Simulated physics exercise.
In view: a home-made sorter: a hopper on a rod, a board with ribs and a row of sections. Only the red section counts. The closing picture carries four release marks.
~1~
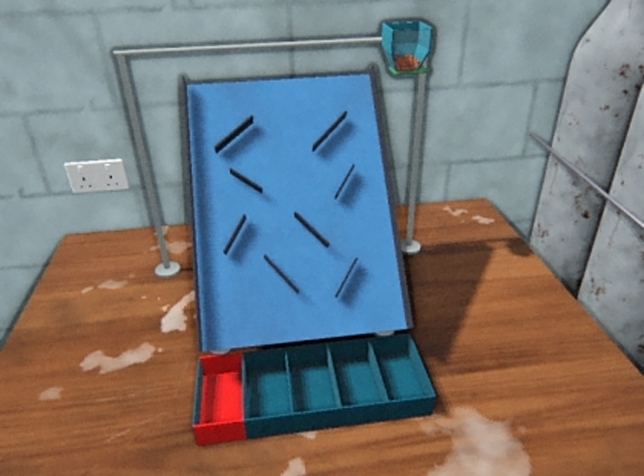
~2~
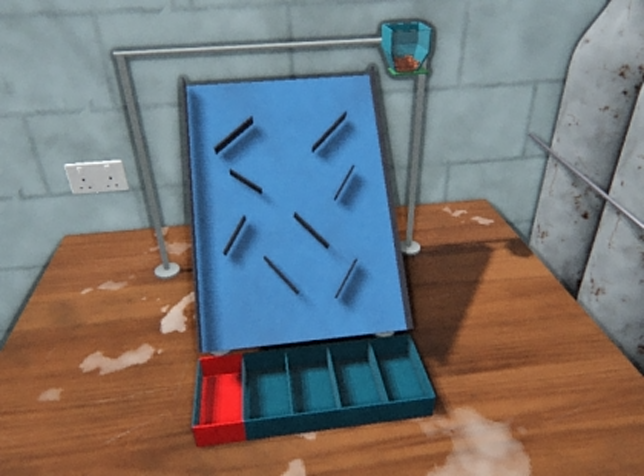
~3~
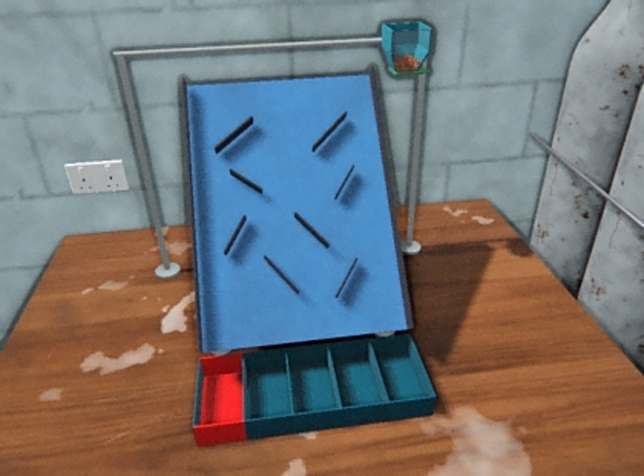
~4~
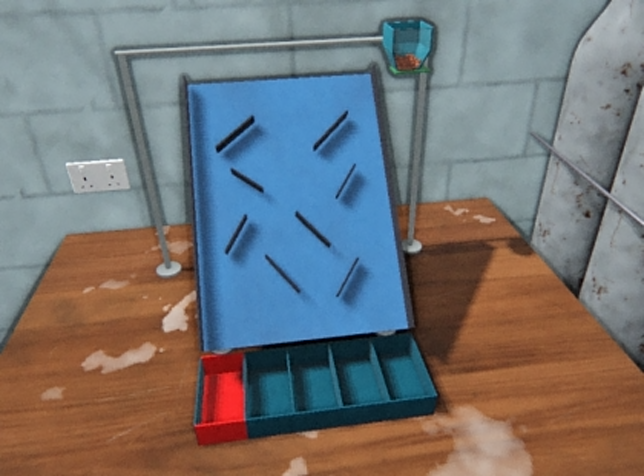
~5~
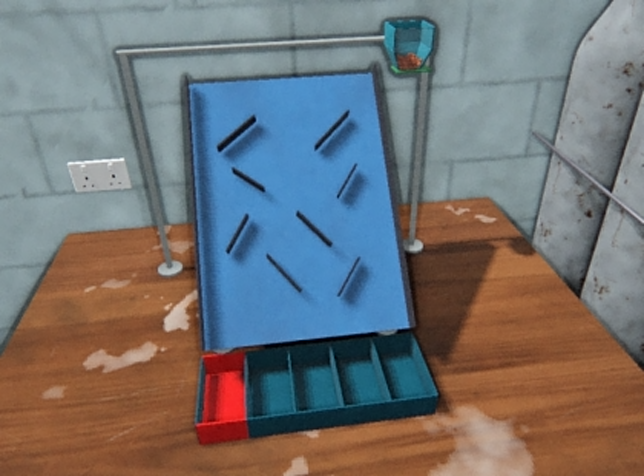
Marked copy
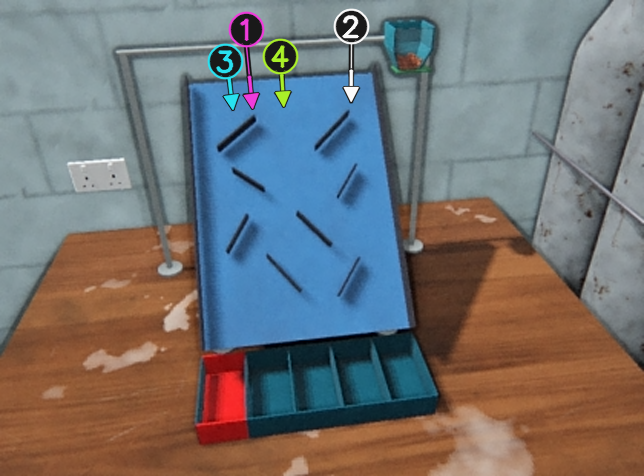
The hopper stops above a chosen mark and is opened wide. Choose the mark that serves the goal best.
I would pick mark 3.
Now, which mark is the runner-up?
Here it is mark 1.
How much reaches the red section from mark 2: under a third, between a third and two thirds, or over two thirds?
Under a third.
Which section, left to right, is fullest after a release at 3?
The first.
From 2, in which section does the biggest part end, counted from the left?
The fifth.
On the marked copy, mark 1 meets the board at (252, 103); mark 2 meets the board at (351, 96); mark 3 meets the board at (232, 104); mark 4 meets the board at (283, 101).
For mark 1, about half in the red section, about a third in other sections, a small part outside the box.
For mark 2, a stray few in the red section, nearly all in other sections, a stray few outside the box.
For mark 3, most in the red section, a small part in other sections, a small part outside the box.
For mark 4, a stray few in the red section, nearly all in other sections.
